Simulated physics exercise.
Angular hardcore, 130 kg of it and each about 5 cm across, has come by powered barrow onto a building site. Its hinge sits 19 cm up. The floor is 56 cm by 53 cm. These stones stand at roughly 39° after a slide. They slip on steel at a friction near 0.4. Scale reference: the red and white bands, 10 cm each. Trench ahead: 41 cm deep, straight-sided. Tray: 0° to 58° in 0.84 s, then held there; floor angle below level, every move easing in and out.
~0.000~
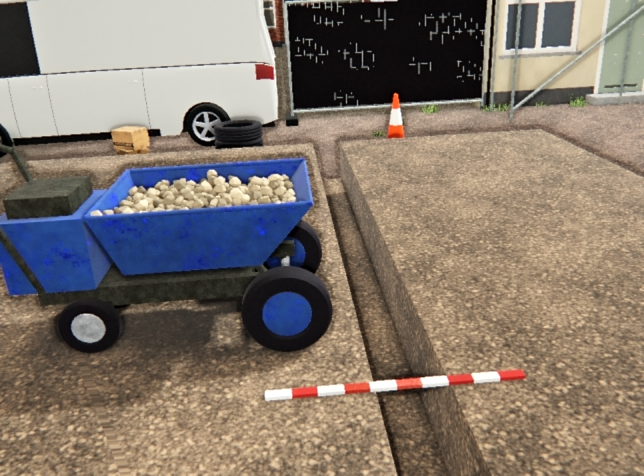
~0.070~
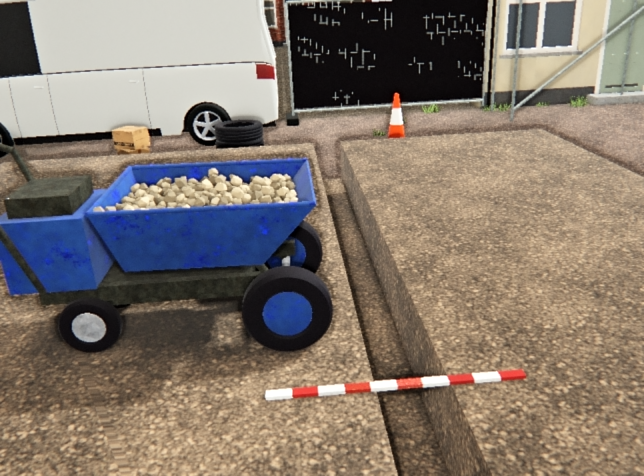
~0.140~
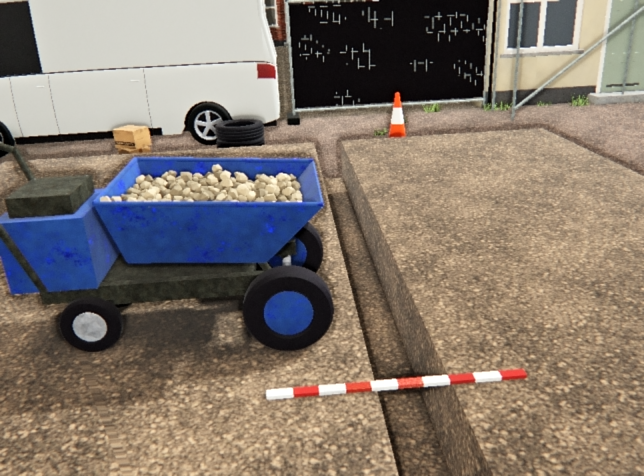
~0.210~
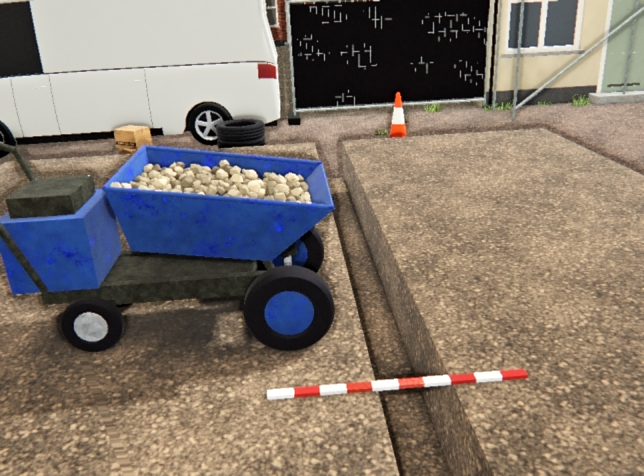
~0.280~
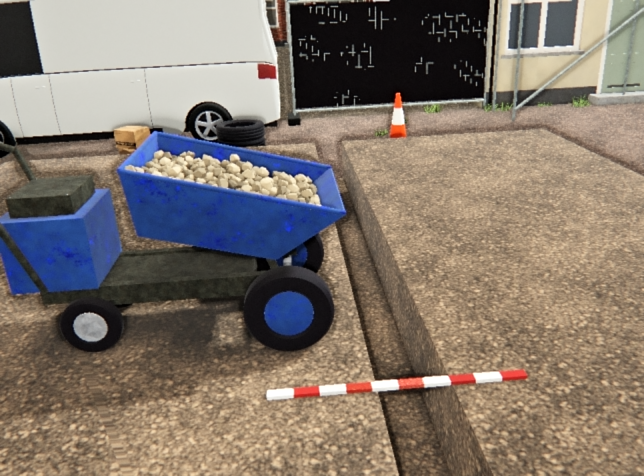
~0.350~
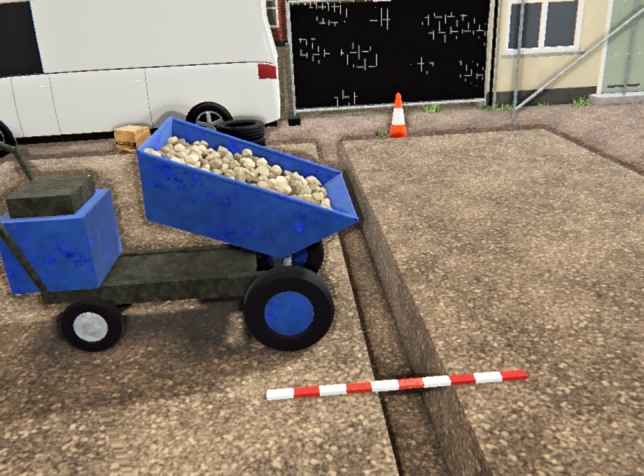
On a building site of rough brown ground, seen from slightly above and to the side, a straight trench runs away from the viewer. A blue powered barrow loaded with pale stones stands left of it, with a red and white striped pole across the trench and a white van, tyres and orange cone behind. The tray tilts gradually rightward, its left end rising as the stones shift with it, while the wheels and view stay still.
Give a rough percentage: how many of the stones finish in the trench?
16 %.
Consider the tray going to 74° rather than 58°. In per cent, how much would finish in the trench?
Roughly 40%.
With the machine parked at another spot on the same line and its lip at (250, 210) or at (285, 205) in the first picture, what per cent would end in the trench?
About 40 and 30 per cent.
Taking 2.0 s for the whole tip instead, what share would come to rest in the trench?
Estimate: About 20 %.
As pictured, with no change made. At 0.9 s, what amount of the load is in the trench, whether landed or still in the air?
By then, around 5 percent.
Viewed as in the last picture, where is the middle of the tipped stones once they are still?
Around (435, 300).
After 0.6 s the floor is at 49°; 100 % in the tray; the foremost stones are at (363, 221).
After 0.9 s the floor is at 58°; 94 % in the tray, 4 % in the trench, 2 % past the trench; the foremost stones are at (440, 279).
After 1.3 s the floor is at 58°; 69 % in the tray, 8 % in the trench, 23 % past the trench; the foremost stones are at (521, 313).
After 3.2 s the floor is at 58°; 57 % in the tray, 16 % in the trench, 27 % past the trench; the foremost stones are at (571, 291).
